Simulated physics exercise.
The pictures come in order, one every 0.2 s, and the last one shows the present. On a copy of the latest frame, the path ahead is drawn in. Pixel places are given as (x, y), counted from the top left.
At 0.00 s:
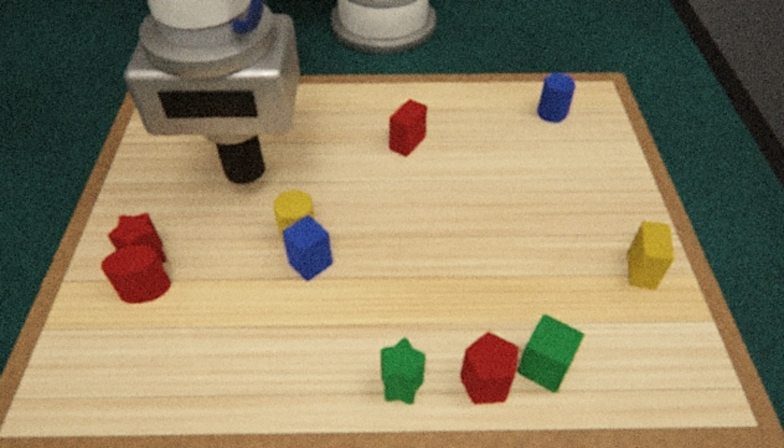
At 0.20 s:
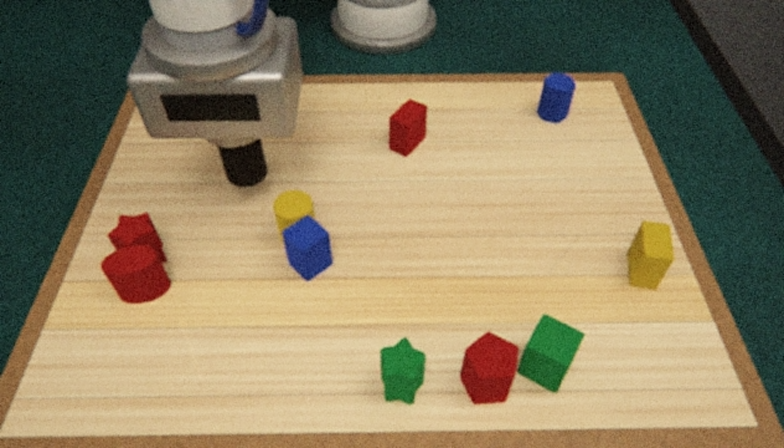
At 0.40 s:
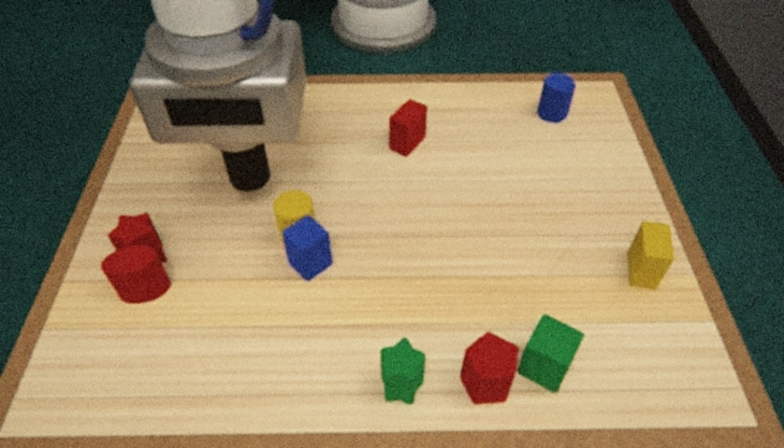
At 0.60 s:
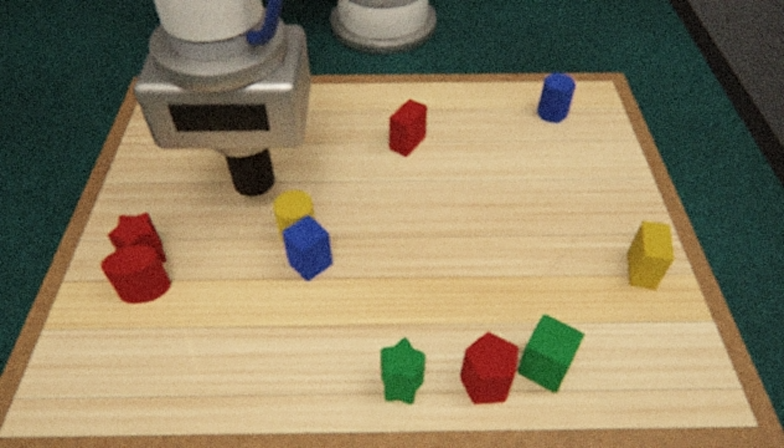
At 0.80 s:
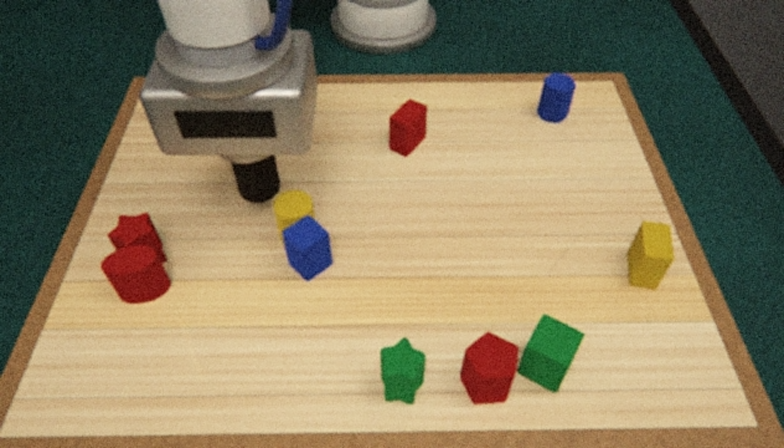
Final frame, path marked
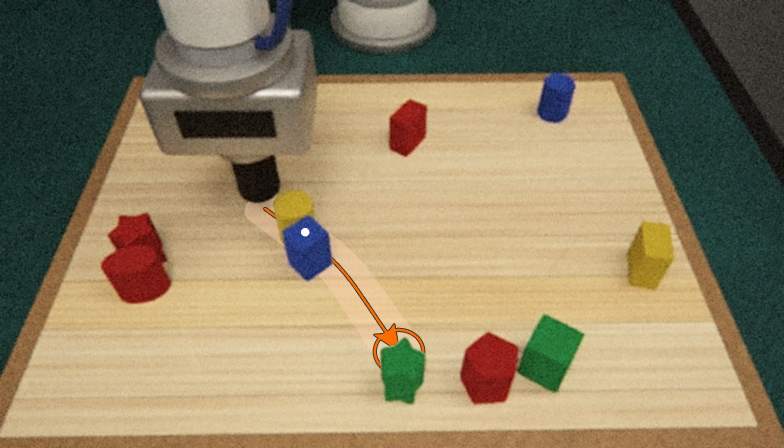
A robot arm moves slightly right and nearer above a board of scattered coloured blocks.
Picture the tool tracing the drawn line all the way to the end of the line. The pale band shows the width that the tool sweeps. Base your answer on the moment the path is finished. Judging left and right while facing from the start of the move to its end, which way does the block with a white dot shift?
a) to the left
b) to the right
I'll go with b - to the right.
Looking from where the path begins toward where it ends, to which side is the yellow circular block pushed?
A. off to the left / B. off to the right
The one that fits is A, off to the left.
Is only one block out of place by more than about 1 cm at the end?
No, it doesn't check out.
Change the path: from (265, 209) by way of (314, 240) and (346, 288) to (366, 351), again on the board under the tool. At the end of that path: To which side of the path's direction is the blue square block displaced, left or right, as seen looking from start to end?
It gets pushed right.
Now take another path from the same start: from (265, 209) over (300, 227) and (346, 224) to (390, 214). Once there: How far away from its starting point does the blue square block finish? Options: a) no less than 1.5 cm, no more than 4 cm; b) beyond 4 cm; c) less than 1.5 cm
Answer: A.
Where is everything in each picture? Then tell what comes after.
In the first frame, tip of the tool (245, 170), middles of tops, yellow circular block (293, 203), blue square block (305, 232), green star (402, 359), red five-sided block (493, 356).
In the second frame, tool (247, 173), nothing pushed.
In the third frame, tool (250, 177), nothing pushed.
In the fourth frame, tool (255, 182), nothing pushed.
In the fifth frame, tool (260, 188), yellow circular block (293, 203), blue square block (305, 232), green star (402, 359), red five-sided block (493, 356).
The line goes from (265, 209) over (314, 244) and (358, 291) to (399, 351); the dot is on the blue square block.
On the path given first. One third of the way, tool (311, 225); yellow circular block (345, 230); blue square block (327, 258), turned 70° clockwise.
Two thirds of the way, tool (357, 272); yellow circular block (401, 258); blue square block (339, 295).
At the end, tool (399, 333); yellow circular block (413, 266); blue square block (340, 313), turned 190° clockwise; green star (405, 364), turned 15° clockwise; red five-sided block unmoved.
